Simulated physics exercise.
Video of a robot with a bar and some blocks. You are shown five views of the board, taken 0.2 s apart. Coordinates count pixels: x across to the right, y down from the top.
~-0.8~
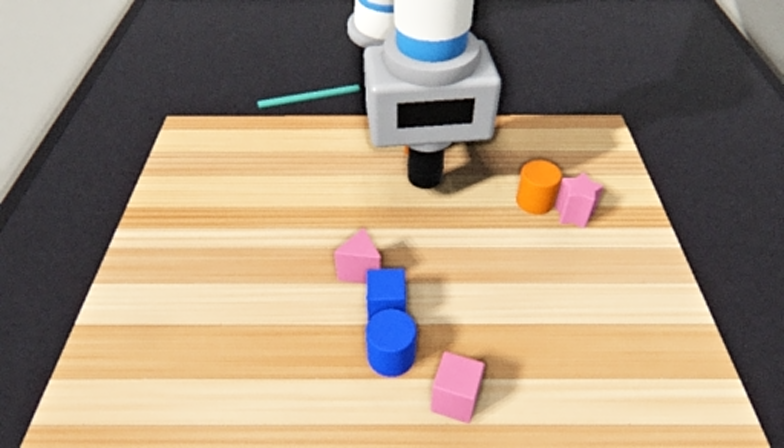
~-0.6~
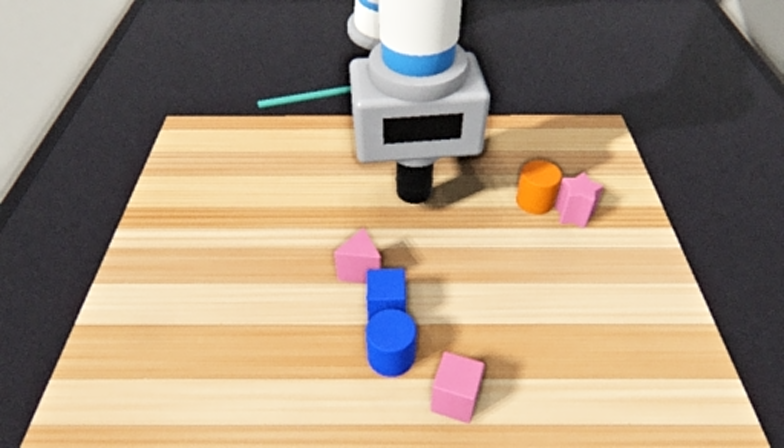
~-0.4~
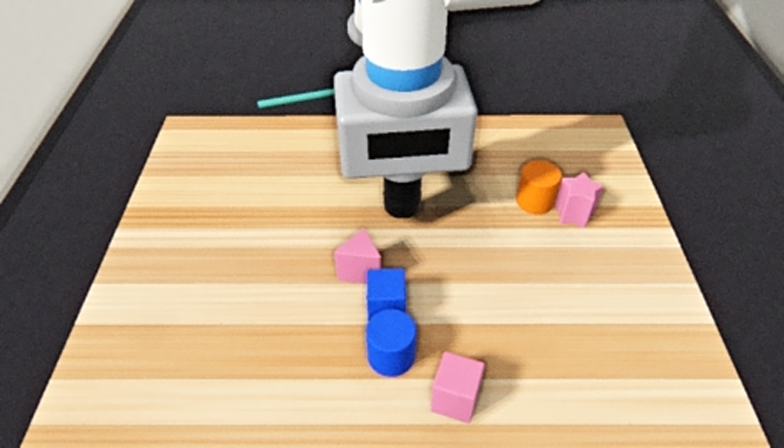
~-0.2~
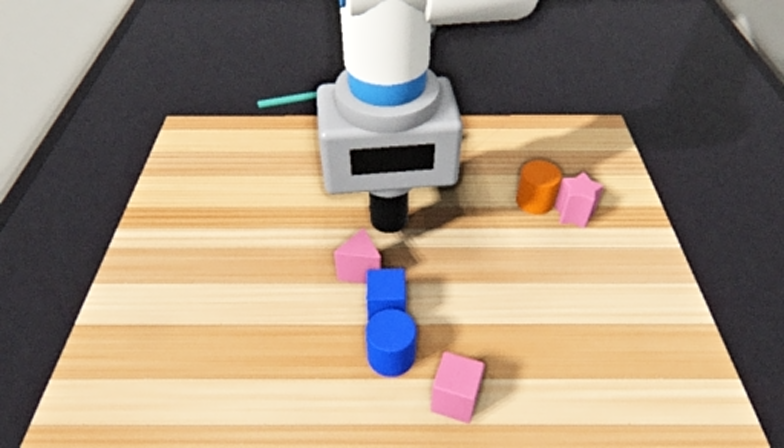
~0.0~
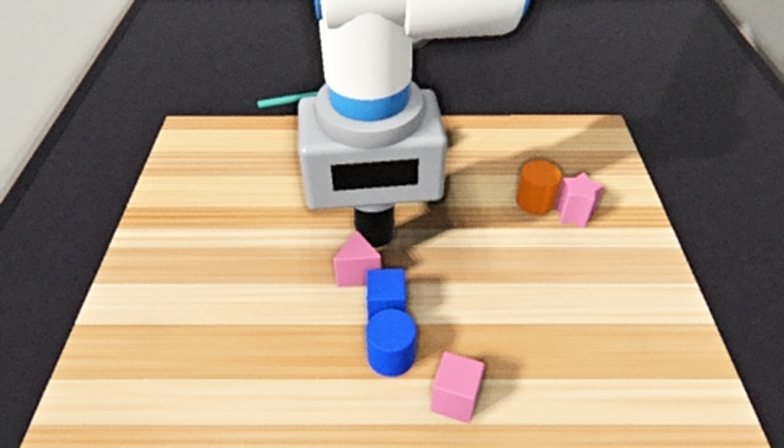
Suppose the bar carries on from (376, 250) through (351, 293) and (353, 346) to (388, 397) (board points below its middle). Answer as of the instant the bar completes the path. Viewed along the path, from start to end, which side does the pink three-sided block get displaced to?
Off to the right side.
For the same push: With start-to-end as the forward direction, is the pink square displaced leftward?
Yes
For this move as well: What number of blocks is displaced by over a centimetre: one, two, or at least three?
By the end of the path, three or more blocks have moved more than about a centimetre.
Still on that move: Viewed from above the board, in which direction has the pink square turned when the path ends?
From overhead, the rotation is clockwise.
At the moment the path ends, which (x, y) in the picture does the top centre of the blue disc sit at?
If I read the scene right, the answer is (436, 357).
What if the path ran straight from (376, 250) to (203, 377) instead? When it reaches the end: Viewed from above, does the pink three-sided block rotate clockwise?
No, that is not how it ends up.
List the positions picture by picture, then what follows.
Tip of the bar at (425, 178), middles of tops, pink three-sided block at (359, 245), blue square at (386, 283), blue disc at (391, 329), pink square at (459, 374), in the first picture.
Bar at (414, 193), nothing pushed, in the second picture.
Bar at (402, 207), nothing pushed, in the third picture.
Bar at (389, 221), nothing pushed, in the fourth picture.
Bar at (375, 235), pink three-sided block at (357, 248), blue square at (386, 283), blue disc at (391, 329), pink square at (459, 374), in the fifth picture.
The first path, step by step. One third of the way, bar at (349, 278); pink three-sided block at (340, 296), turned 65° anticlockwise; blue square at (387, 290), turned 25° anticlockwise.
Two thirds of the way, bar at (352, 332); pink three-sided block at (333, 352), turned 25° anticlockwise; blue square at (392, 306), turned 105° anticlockwise; blue disc at (406, 344).
At the end, bar at (388, 384); pink three-sided block at (334, 372); blue square at (393, 306), turned 110° anticlockwise; blue disc at (436, 357); pink square at (485, 380), turned 30° clockwise.
